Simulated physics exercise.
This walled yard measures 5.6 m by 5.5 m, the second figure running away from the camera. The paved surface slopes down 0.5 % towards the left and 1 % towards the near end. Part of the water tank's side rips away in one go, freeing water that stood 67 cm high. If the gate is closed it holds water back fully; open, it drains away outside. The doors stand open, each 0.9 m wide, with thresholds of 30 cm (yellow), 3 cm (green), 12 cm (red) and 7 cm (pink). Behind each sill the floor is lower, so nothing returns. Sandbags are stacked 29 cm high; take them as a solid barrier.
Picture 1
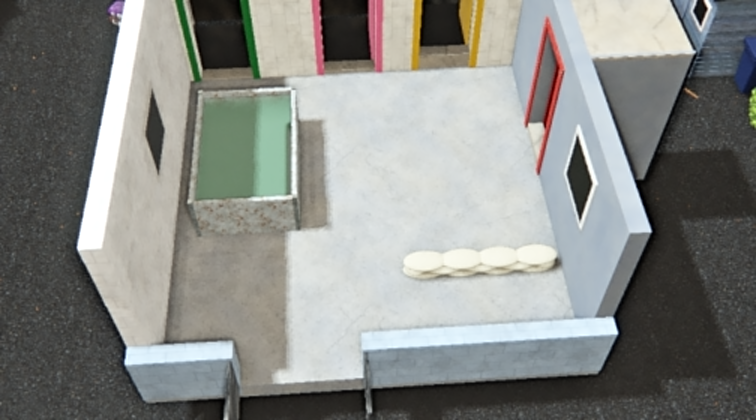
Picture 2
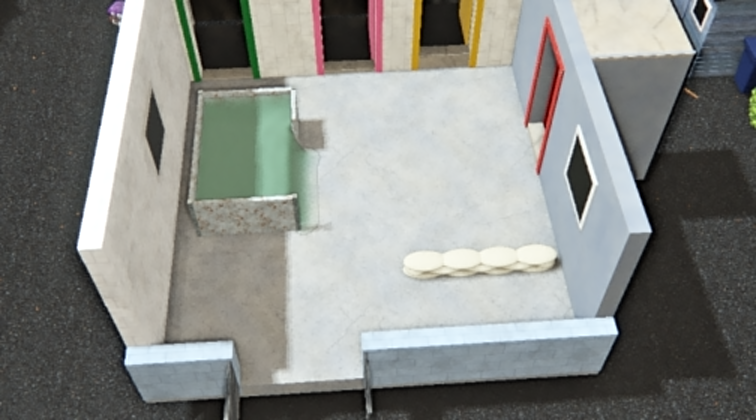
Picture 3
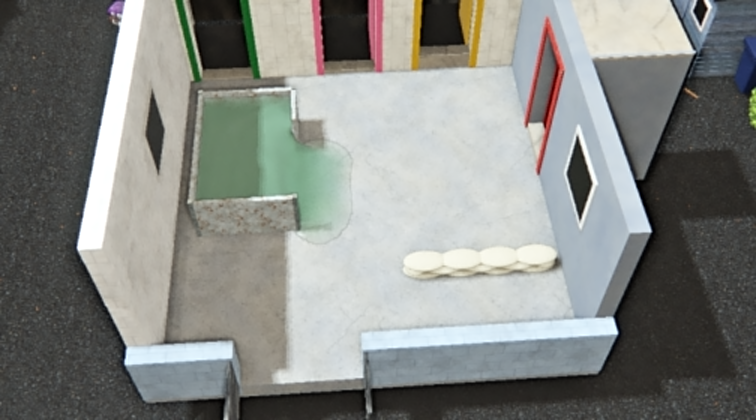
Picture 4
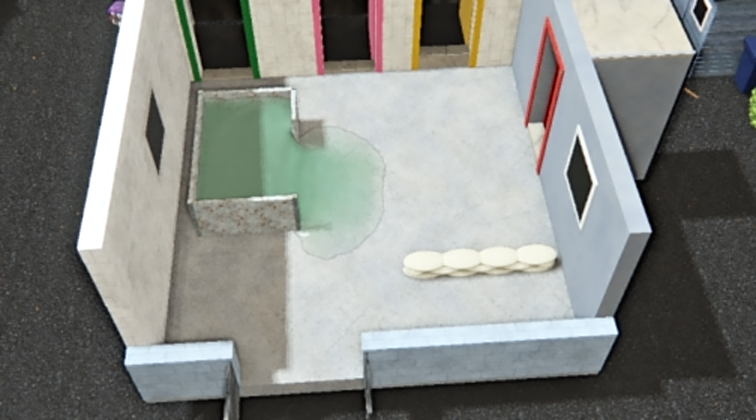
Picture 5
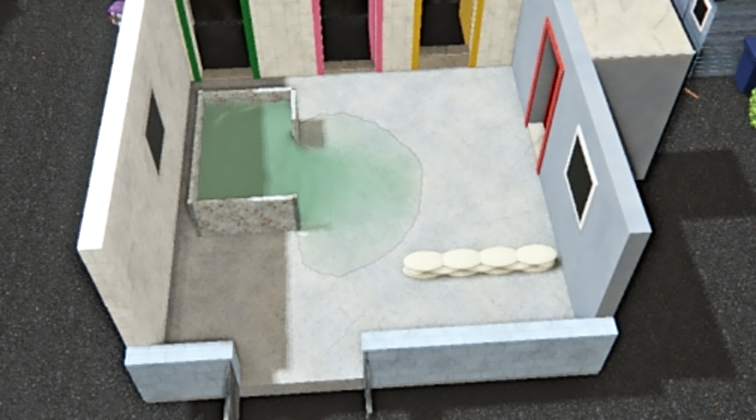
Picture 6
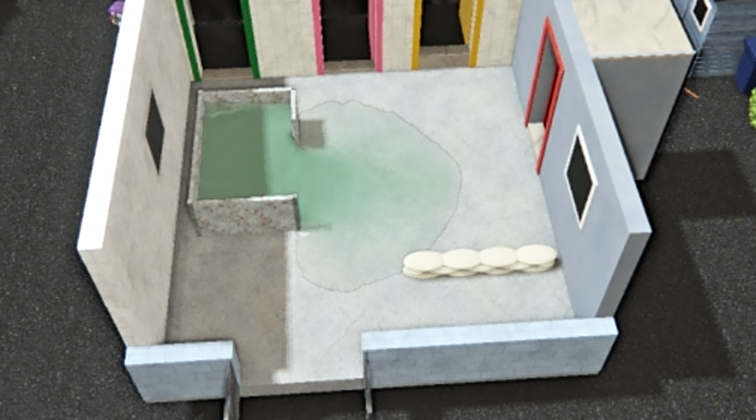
The clip shows a walled yard with a tank of green water at the left; part of its right side gives way, and water pours out, spreading across the pale floor in a widening, thinning pool that reaches the sandbags.
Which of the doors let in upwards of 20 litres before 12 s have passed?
Within that time: At the yellow door it stays under the limit; at the green door it goes over the limit; at the red door it passes the limit; at the pink door it does not reach the limit.
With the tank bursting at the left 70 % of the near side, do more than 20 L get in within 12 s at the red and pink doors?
Against that limit: Red not over, pink not over.
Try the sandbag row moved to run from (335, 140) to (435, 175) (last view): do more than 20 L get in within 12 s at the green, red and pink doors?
Against that limit: Green past it, red not over, pink not over.
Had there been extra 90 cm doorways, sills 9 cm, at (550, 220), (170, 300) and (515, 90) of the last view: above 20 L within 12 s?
In that order: Above, not over, past it.
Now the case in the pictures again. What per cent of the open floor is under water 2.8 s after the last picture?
About 60 per cent.
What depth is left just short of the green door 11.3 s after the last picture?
Some 6.5 cm.
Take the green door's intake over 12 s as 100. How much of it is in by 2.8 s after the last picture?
About 0 per cent.
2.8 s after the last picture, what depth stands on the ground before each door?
In cm: Yellow 10, green 0, red 16, pink 1.
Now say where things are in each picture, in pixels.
Still water, 67 cm deep, in the water tank at (246, 146), in the first picture.
The front is at (306, 229), 0.8 m from the gap at (295, 180); 0.3 m2 of floor is under water; 67 cm left at the back of the water tank, in the second picture.
The front is at (322, 238), 1.0 m from the gap at (295, 180); 1.2 m2 of floor is under water; 64 cm left at the back of the water tank, in the third picture.
The front is at (367, 147), 1.4 m from the gap at (295, 181); 2.4 m2 of floor is under water; 60 cm left at the back of the water tank, in the fourth picture.
Water pours out at (295, 181) and has run 1.9 m, to (414, 162); typically 7 cm deep outside, 57 cm at the water tank's back, in the fifth picture.
Water pours out at (295, 181) and has run 2.5 m, to (453, 165); typically 5 cm deep outside, 54 cm at the water tank's back, in the sixth picture.
Then, 0.7 s after the last picture water covers 45 % of the floor and is deepest (28 cm) near (309, 203); yellow door not reached, green door not reached, red door 4 cm at the sill, 4 L in, pink door not reached.
Then, 1.5 s after the last picture water covers 50 % of the floor and is deepest (38 cm) near (545, 248); yellow door 5 cm at the sill, 0 L in, green door not reached, red door 23 cm at the sill, 49 L in, pink door 2 cm at the sill, 0 L in.
Then, 2.8 s after the last picture water covers 60 % of the floor and is deepest (24 cm) near (470, 242); yellow door 10 cm at the sill, 0 L in, green door not reached, red door 16 cm at the sill, 90 L in, pink door 1 cm at the sill, 0 L in.
Then, 6.3 s after the last picture water covers 85 % of the floor and is deepest (16 cm) near (199, 108); yellow door 8 cm at the sill, 0 L in, green door 7 cm at the sill, 1 L in, red door 10 cm at the sill, 98 L in, pink door 6 cm at the sill, 0 L in.
Then, 11.3 s after the last picture water covers 95 % of the floor and is deepest (11 cm) near (394, 359); yellow door 2 cm at the sill, 0 L in, green door 6 cm at the sill, 84 L in, red door 4 cm at the sill, 98 L in, pink door 4 cm at the sill, 0 L in.
